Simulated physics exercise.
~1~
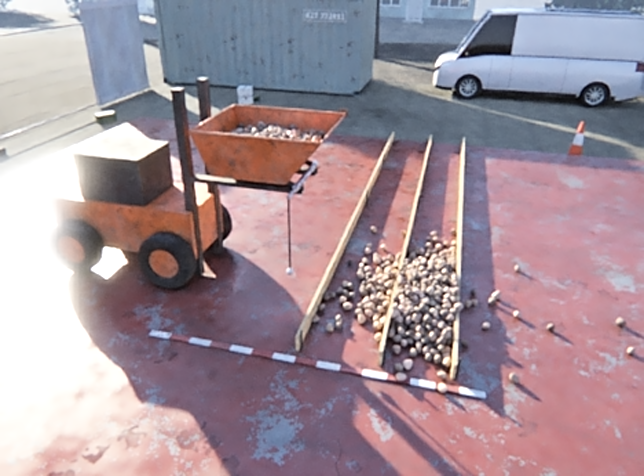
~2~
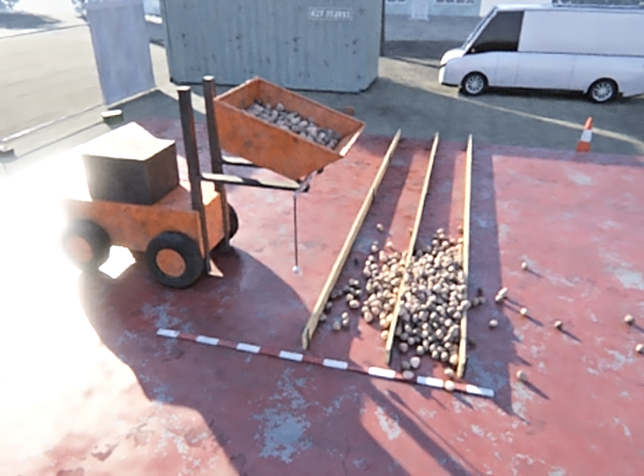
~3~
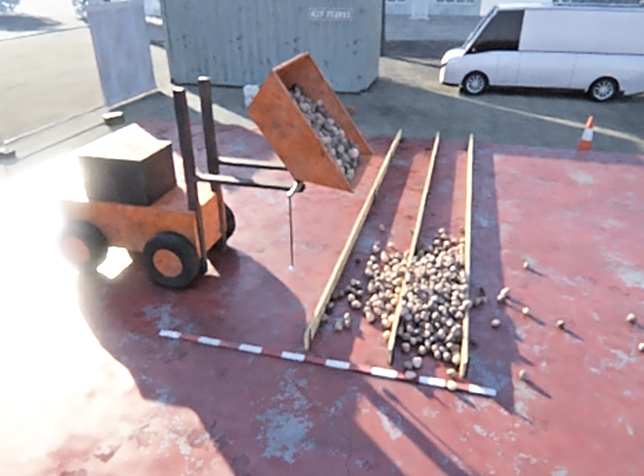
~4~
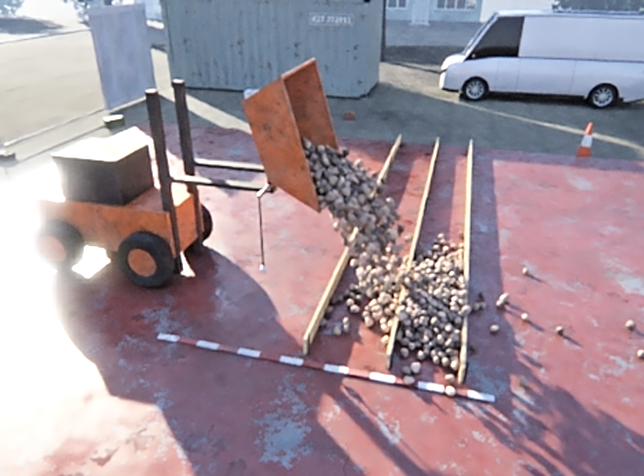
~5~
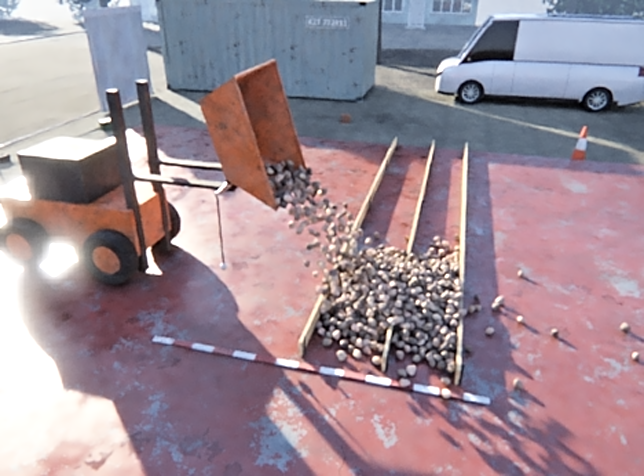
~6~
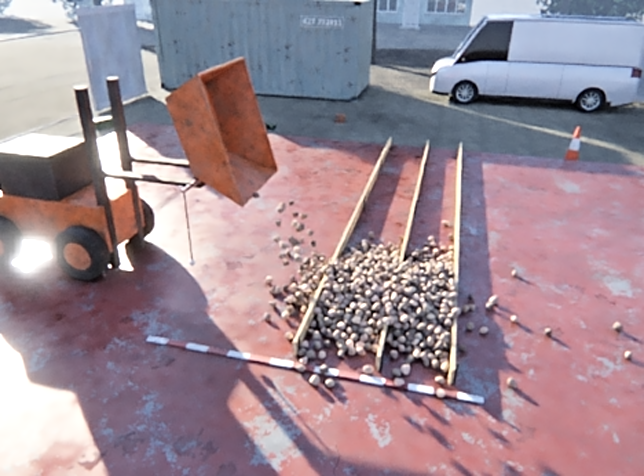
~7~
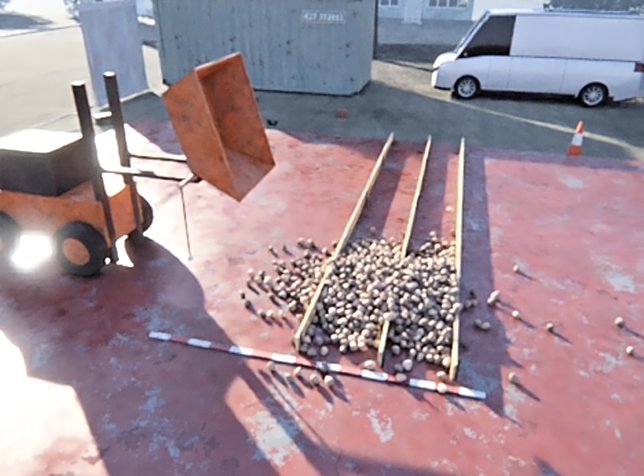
An orange forklift tips its skip, backs left, and leaves round stones heaped across the planks.
